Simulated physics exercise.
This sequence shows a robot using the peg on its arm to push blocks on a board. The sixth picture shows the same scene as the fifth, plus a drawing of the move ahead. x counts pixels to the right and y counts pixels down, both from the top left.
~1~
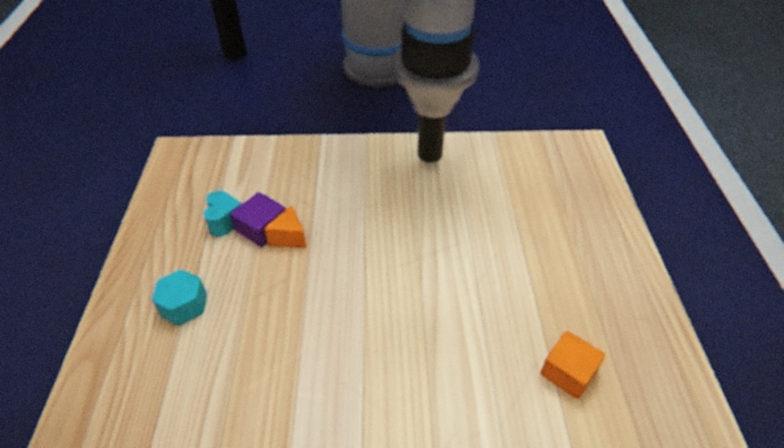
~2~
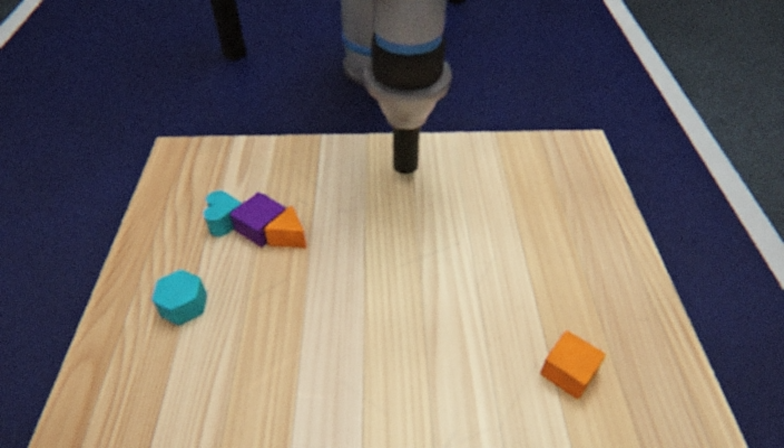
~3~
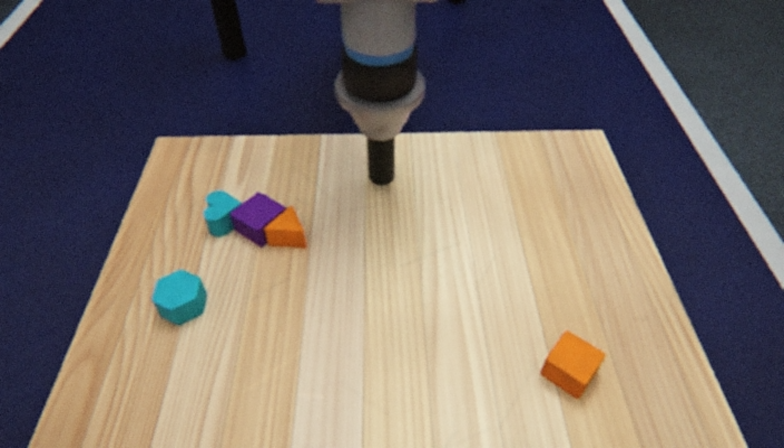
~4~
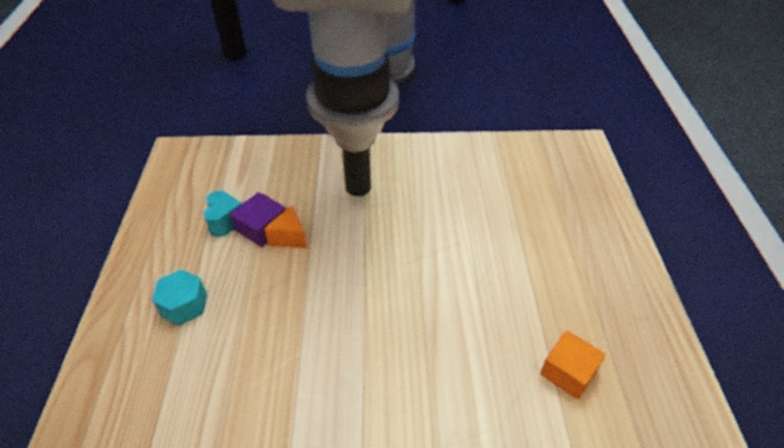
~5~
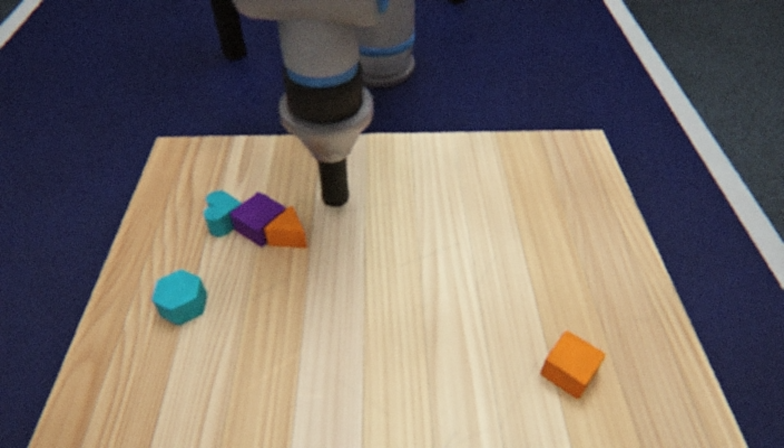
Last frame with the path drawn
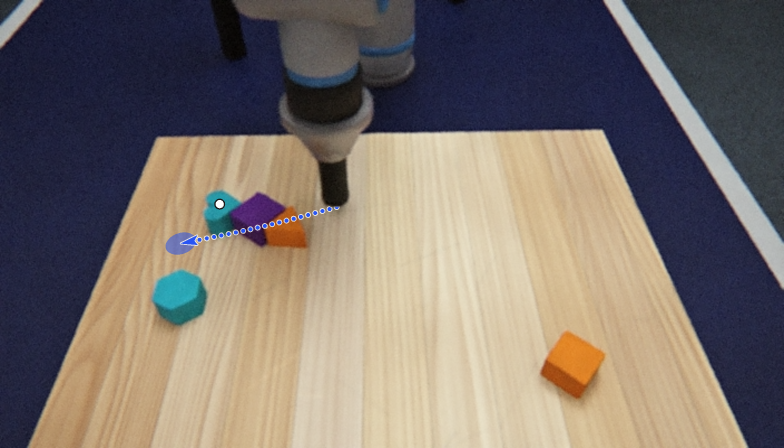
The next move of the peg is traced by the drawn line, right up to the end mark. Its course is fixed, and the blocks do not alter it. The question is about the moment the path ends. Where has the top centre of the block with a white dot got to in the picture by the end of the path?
Put as a pixel place, it's (199, 200).
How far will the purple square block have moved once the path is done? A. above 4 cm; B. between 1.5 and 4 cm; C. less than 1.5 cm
I choose A.
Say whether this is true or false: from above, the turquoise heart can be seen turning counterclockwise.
False.
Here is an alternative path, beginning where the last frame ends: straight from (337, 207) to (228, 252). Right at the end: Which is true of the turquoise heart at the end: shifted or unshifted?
That block ends up displaced.
The line goes from (337, 207) by way of (287, 220) and (235, 233) to (181, 243); the dot is on the turquoise heart.
The first path, step by step. One third of the way, peg (285, 211); turquoise heart (213, 203); purple square block (243, 214); orange triangle (280, 226), turned 35° anticlockwise.
Two thirds of the way, peg (232, 223); turquoise heart (202, 200), turned 20° clockwise; purple square block (196, 231), turned 20° clockwise; orange triangle (273, 228), turned 75° anticlockwise.
At the end, peg (177, 234); turquoise hexagon unmoved; turquoise heart (199, 200), turned 30° clockwise; purple square block (144, 250), turned 15° anticlockwise; orange triangle (273, 228), turned 75° anticlockwise.
